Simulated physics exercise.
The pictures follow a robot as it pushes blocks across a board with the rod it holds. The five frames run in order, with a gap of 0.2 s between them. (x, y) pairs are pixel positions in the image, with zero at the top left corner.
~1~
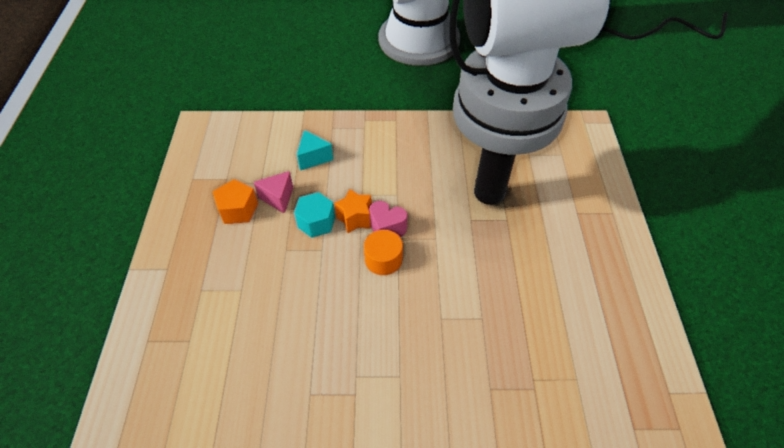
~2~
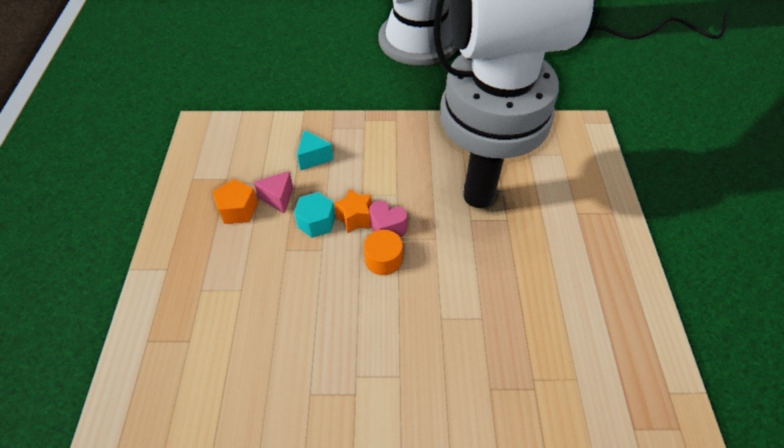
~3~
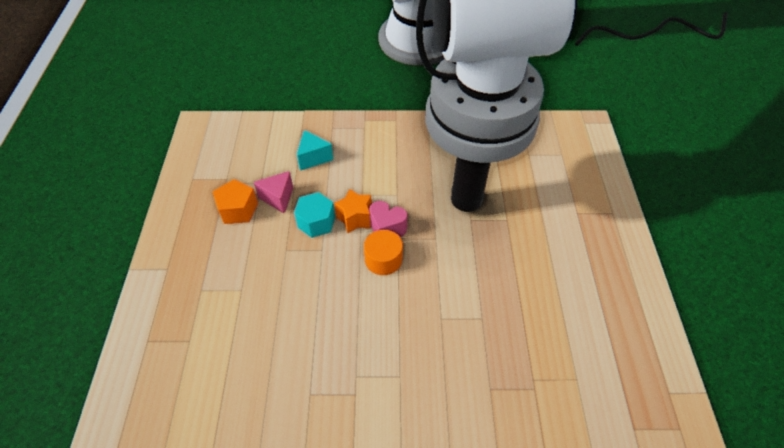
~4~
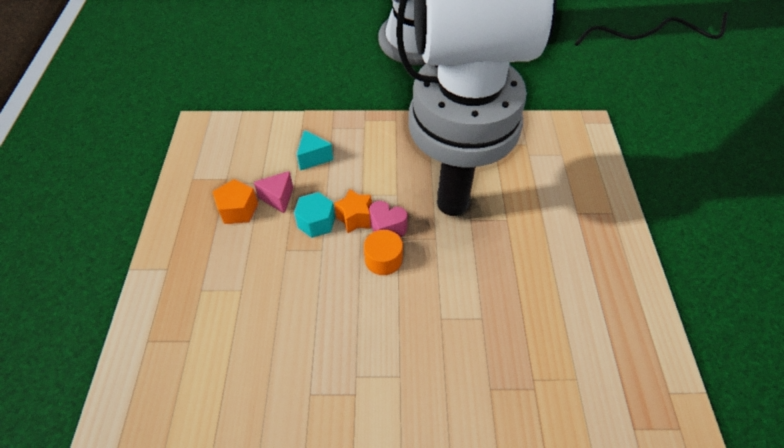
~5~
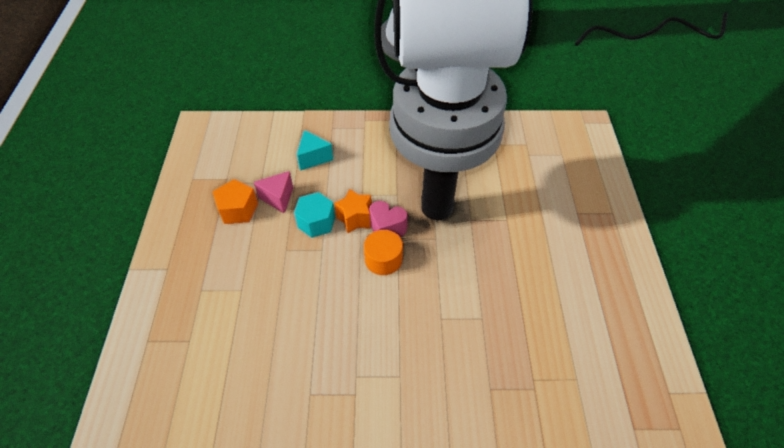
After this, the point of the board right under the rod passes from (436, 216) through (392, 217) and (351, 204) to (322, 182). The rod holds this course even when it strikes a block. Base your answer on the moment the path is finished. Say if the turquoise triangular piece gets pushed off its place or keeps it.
The turquoise triangular piece will stay where it stands.
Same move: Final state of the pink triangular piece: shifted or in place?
Undisturbed, or as good as.
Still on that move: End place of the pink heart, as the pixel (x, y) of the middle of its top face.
In the picture, that point is around (368, 222).
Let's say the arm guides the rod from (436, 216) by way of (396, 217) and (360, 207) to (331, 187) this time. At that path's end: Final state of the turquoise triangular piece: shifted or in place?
Once the path ends, it is where it was.
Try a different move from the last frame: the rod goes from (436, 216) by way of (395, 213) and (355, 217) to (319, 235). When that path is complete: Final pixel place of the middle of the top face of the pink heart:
I'd say the pink heart ends with its top centre at (353, 229).
What follows on the original path. One third of the way, rod at (391, 210); orange star block at (347, 203), turned 30° clockwise; pink heart at (372, 220).
Two thirds of the way, rod at (350, 197); turquoise hexagon at (295, 209), turned 15° clockwise; orange star block at (329, 207), turned 20° clockwise; pink heart at (368, 222).
At the end, rod at (320, 174); pink triangular piece unmoved; turquoise triangular piece unmoved; turquoise hexagon at (291, 211), turned 20° clockwise; orange star block at (327, 205); pink heart at (368, 222).
